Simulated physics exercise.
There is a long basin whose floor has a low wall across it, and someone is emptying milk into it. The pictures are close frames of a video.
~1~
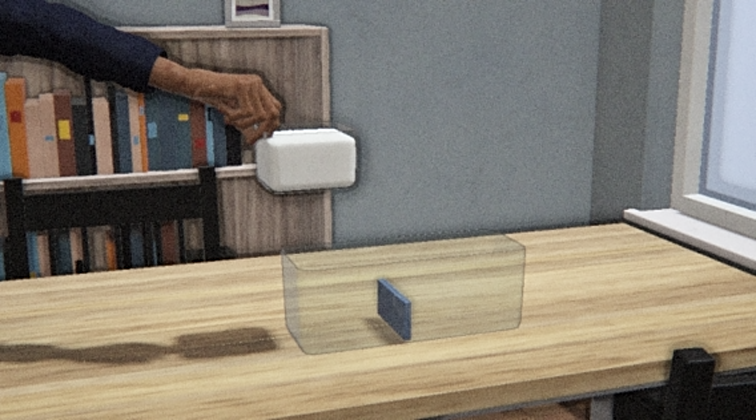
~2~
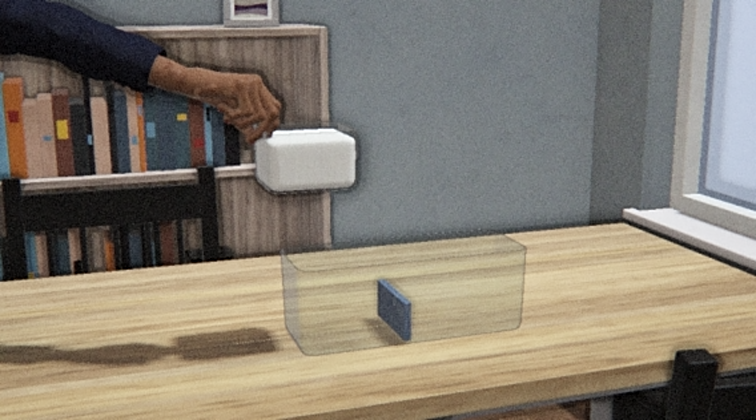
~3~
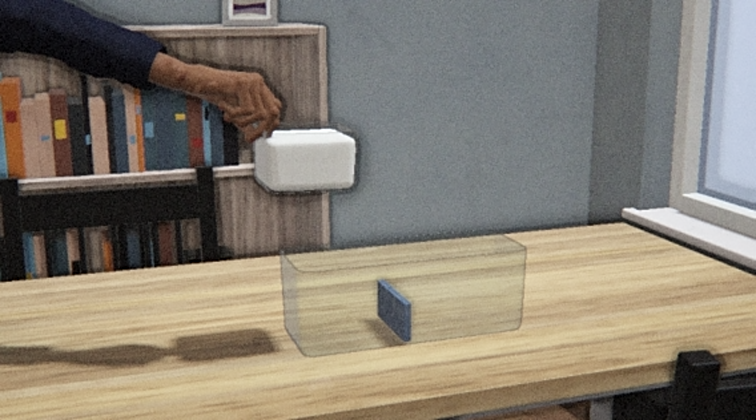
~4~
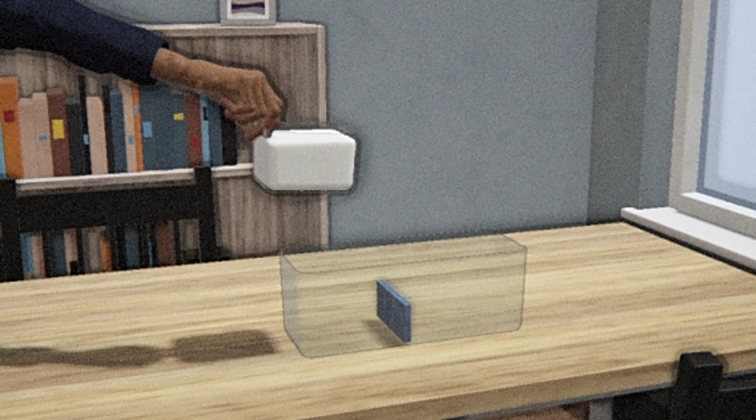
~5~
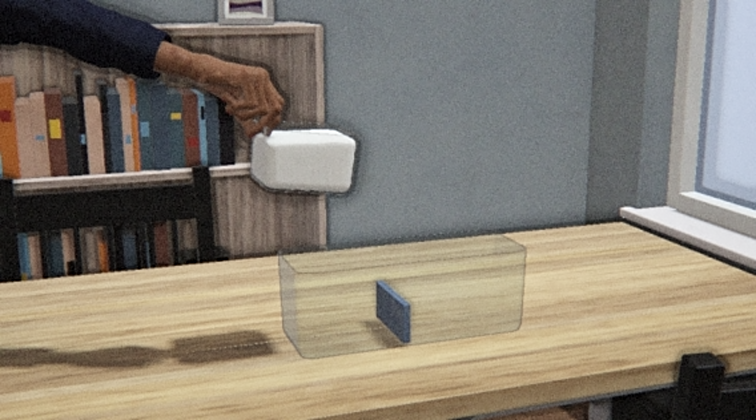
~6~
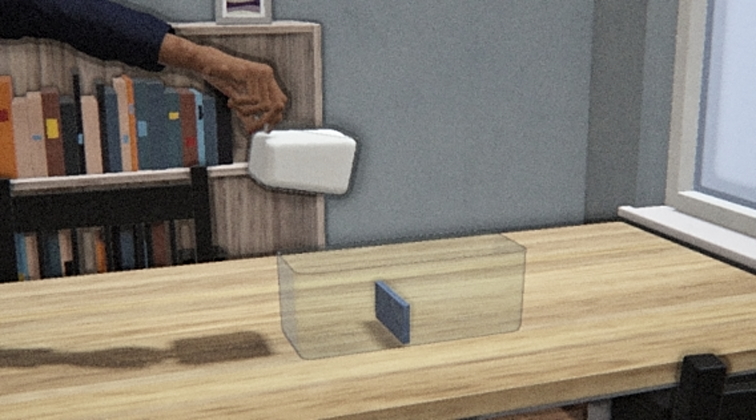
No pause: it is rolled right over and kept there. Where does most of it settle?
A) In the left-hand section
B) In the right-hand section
Answer: B.
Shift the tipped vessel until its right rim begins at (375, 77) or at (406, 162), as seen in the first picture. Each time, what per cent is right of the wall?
Near 85 in a hundred first, near 95 in a hundred second.
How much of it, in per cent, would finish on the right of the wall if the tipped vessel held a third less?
Estimate: Around 45 per cent.
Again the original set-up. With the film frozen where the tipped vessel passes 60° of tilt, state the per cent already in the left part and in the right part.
You'd find 0 per cent on the left and 5 per cent on the right.
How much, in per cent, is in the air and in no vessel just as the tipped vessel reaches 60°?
25 %.
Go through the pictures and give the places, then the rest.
In the first frame, tilt 0°; pouring edge (347, 127); surface from (261, 138) to (345, 134); the long basin's rim runs from (289, 261) to (510, 240); the wall's top is at (394, 291).
In the second frame, tilt 0°; pouring edge (347, 127); surface from (261, 139) to (345, 134).
In the third frame, tilt 2°; pouring edge (348, 128); surface from (261, 139) to (345, 135).
In the fourth frame, tilt 4°; pouring edge (348, 130); surface from (261, 139) to (345, 135).
In the fifth frame, tilt 7°; pouring edge (348, 133); surface from (260, 139) to (345, 135).
In the sixth frame, tilt 11°; pouring edge (348, 136); surface from (259, 139) to (346, 136).
A moment on, the tilt is 60° and 64 per cent is still to pour, 2 is left of the wall and 6 right of it.
Next, the tilt is 89° and 18 per cent is still to pour, 7 is left of the wall and 58 right of it.
Then the tilt is 93° and 5 per cent is still to pour, 24 is left of the wall and 64 right of it.
Later the tilt is 93° and 2 per cent is still to pour, 30 is left of the wall and 64 right of it.
Finally, 33 per cent lies left of the wall, 64 right of it and 4 outside.
